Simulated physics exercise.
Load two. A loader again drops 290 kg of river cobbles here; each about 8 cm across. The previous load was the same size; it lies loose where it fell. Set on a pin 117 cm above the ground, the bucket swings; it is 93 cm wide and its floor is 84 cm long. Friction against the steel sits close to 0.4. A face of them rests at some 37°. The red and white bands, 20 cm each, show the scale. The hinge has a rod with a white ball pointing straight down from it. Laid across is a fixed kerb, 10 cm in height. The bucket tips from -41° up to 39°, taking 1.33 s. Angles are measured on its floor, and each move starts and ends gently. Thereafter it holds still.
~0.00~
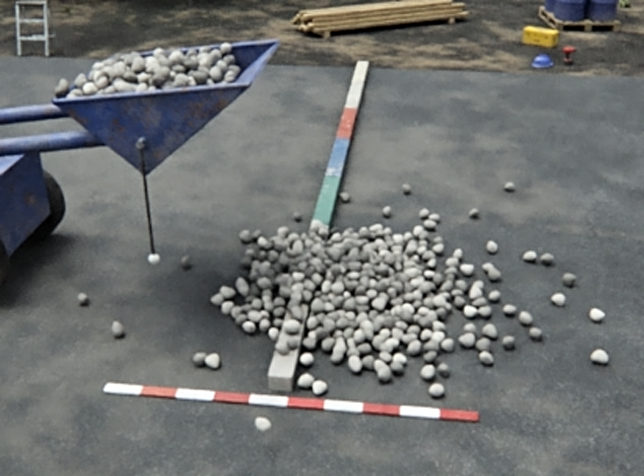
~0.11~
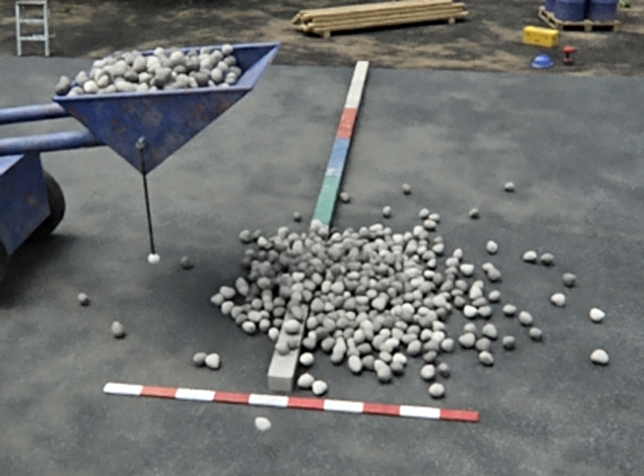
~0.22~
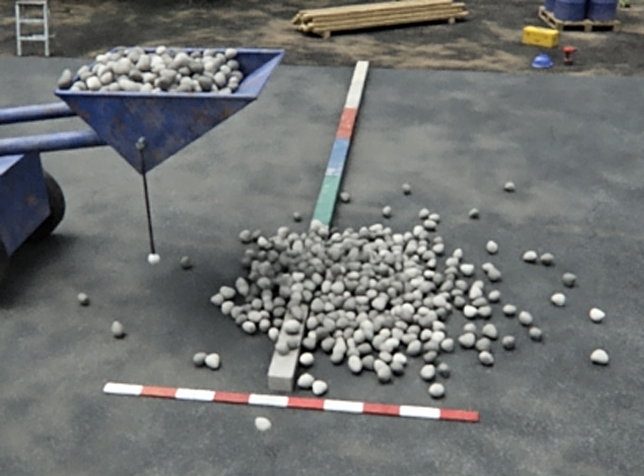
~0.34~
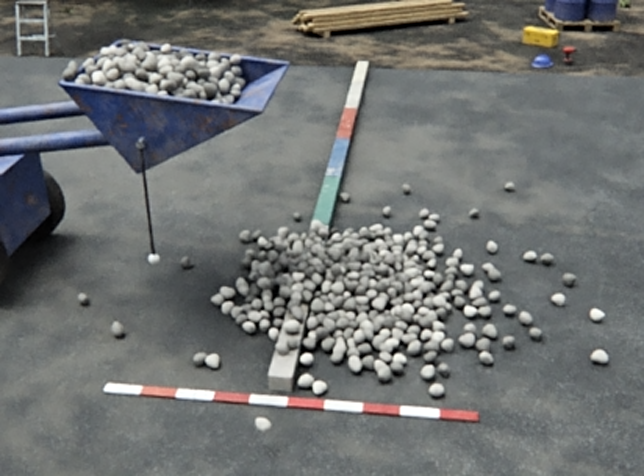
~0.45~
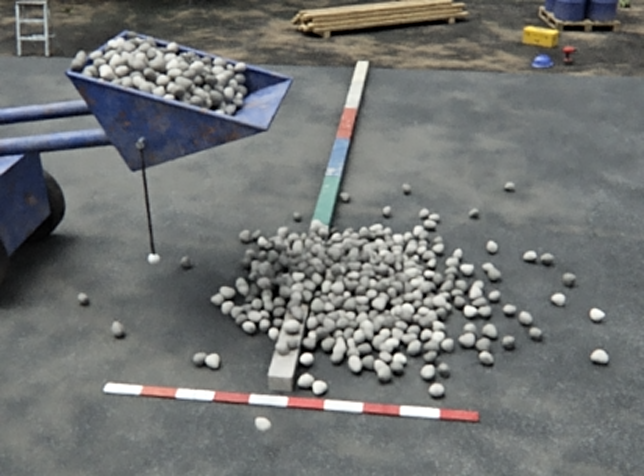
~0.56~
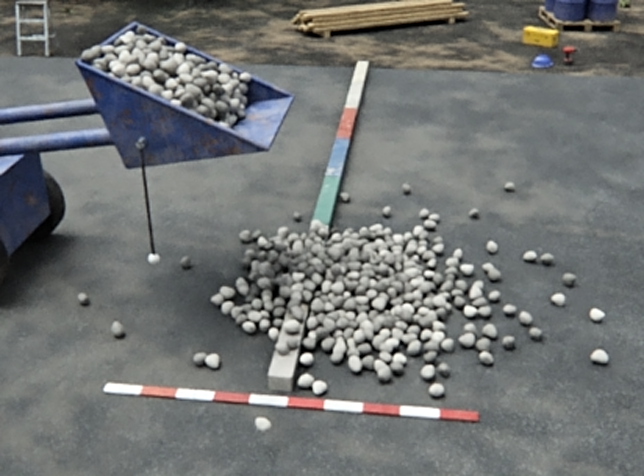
A blue bucket loaded with grey stones tilts down to the right above scattered stones.
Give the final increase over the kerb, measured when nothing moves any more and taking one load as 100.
Close to 44 parts in a hundred.
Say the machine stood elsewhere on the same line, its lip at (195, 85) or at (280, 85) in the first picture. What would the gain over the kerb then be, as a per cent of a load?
Case one about 10 %, case two about 75 %.
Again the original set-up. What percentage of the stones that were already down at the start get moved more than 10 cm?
15 per cent.
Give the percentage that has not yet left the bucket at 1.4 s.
About 45 percent is still in there.
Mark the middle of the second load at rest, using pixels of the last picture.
Middle: Approx. (300, 267) px.
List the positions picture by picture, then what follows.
In the first picture, lip at (250, 85), floor tilted -41°, highest stones at (168, 58). The earlier load is highest near (327, 265), 20 cm above ground level, 25 % on this side of the kerb, 76 % over the kerb.
In the second picture, lip at (252, 88), floor tilted -39°, highest stones at (169, 58); the stones move at 0.1 m/s on average.
In the third picture, the bucket is at -35°, its lip at (257, 97); the top of the load is at (162, 59); the stones move at 0.2 m/s on average.
In the fourth picture, the bucket is at -28°, its lip at (262, 111); the top of the load is at (135, 56); the stones move at 0.3 m/s on average.
In the fifth picture, lip at (267, 129), floor tilted -20°, highest stones at (127, 46); the stones move at 0.3 m/s on average.
In the sixth picture, lip at (269, 149), floor tilted -10°, highest stones at (137, 42); the stones move at 0.4 m/s on average.
After 1.0 s the floor is at 27°; in per cent of one load, 98 in the bucket, 28 on this side of the kerb, 76 over the kerb; the foremost stones are at (553, 280).
After 1.4 s the floor is at 39°; in per cent of one load, 44 in the bucket, 75 on this side of the kerb, 82 over the kerb; the foremost stones are at (553, 280).
After 1.8 s the floor is at 39°; in per cent of one load, 6 in the bucket, 89 on this side of the kerb, 106 over the kerb; the foremost stones are at (553, 280).
After 4.2 s the floor is at 39°; in per cent of one load, 0 in the bucket, 82 on this side of the kerb, 119 over the kerb; the foremost stones are at (553, 280). Net gain over the kerb, 44.
